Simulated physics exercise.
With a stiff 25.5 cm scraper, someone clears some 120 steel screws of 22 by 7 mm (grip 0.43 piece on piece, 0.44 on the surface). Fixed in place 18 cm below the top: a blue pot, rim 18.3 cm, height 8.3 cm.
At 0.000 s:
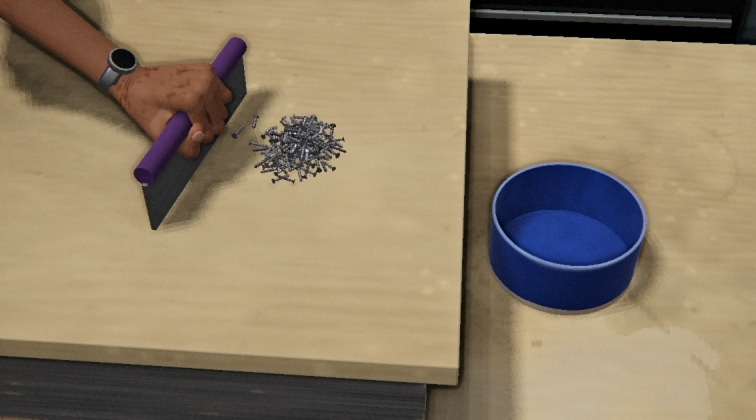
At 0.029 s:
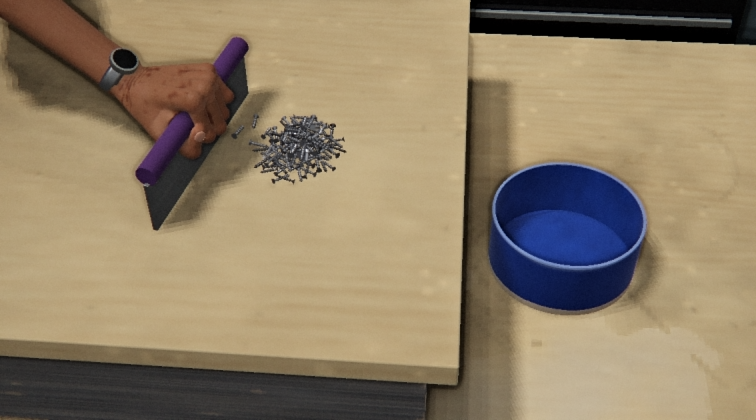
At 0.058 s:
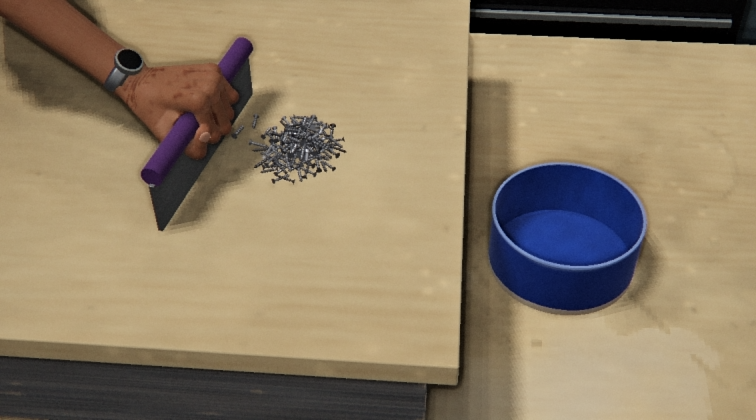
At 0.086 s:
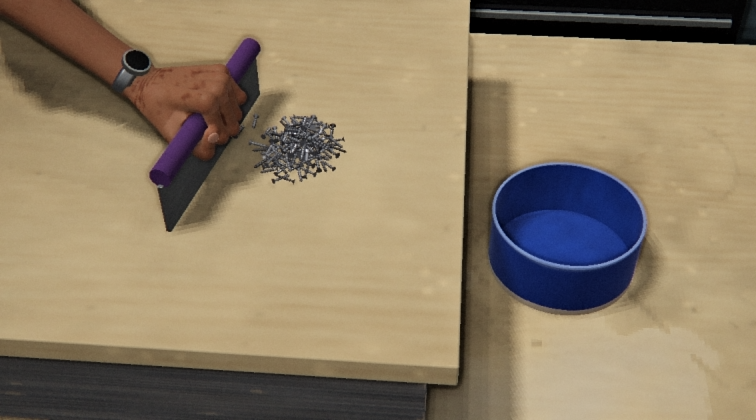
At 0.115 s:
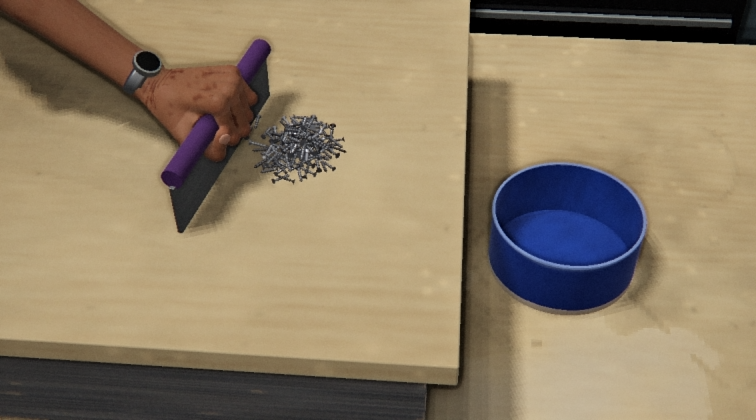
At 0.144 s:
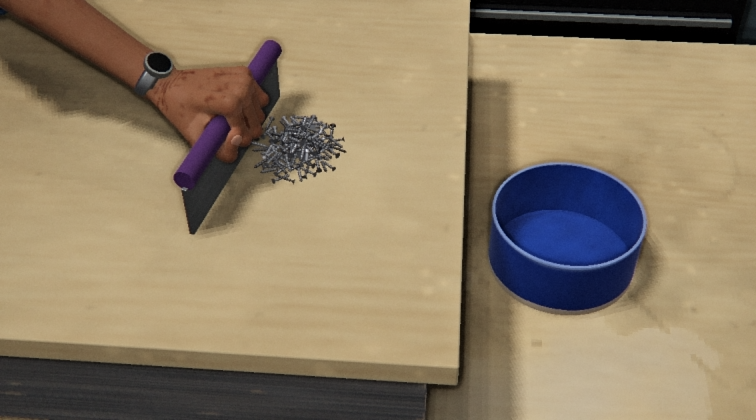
A hand wearing a watch slides a purple-handled scraper slightly right to the edge of a screw pile near a blue pot.
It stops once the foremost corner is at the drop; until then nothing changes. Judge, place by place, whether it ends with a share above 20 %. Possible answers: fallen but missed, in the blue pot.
Missed - above; blue pot - above.
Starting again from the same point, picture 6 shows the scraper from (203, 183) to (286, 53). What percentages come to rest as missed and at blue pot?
Missed 45 percent; blue pot 15 percent.
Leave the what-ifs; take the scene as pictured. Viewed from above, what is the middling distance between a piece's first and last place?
That comes to some 26 cm.
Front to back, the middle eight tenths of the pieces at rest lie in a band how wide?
16 cm.
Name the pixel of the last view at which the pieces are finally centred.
The middle of the pieces at rest is roughly at (498, 279).
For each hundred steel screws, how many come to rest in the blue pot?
About 35 percent.
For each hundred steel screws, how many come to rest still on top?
About 15 %.
After 0.41 s, scraper 16 cm from its start, spill 12 cm wide; still on top 100 %.
Then, at 0.68 s, scraper 27 cm from its start, spill 15 cm wide; off the edge, not caught 20 %, still on top 80 %.
Then, at 0.91 s, scraper 27 cm from its start, spill 16 cm wide; blue pot 35 %, off the edge, not caught 45 %, still on top 20 %.
At rest (1.8 s), blue pot 35 %, fallen but missed 50 %, still on top 15 %.
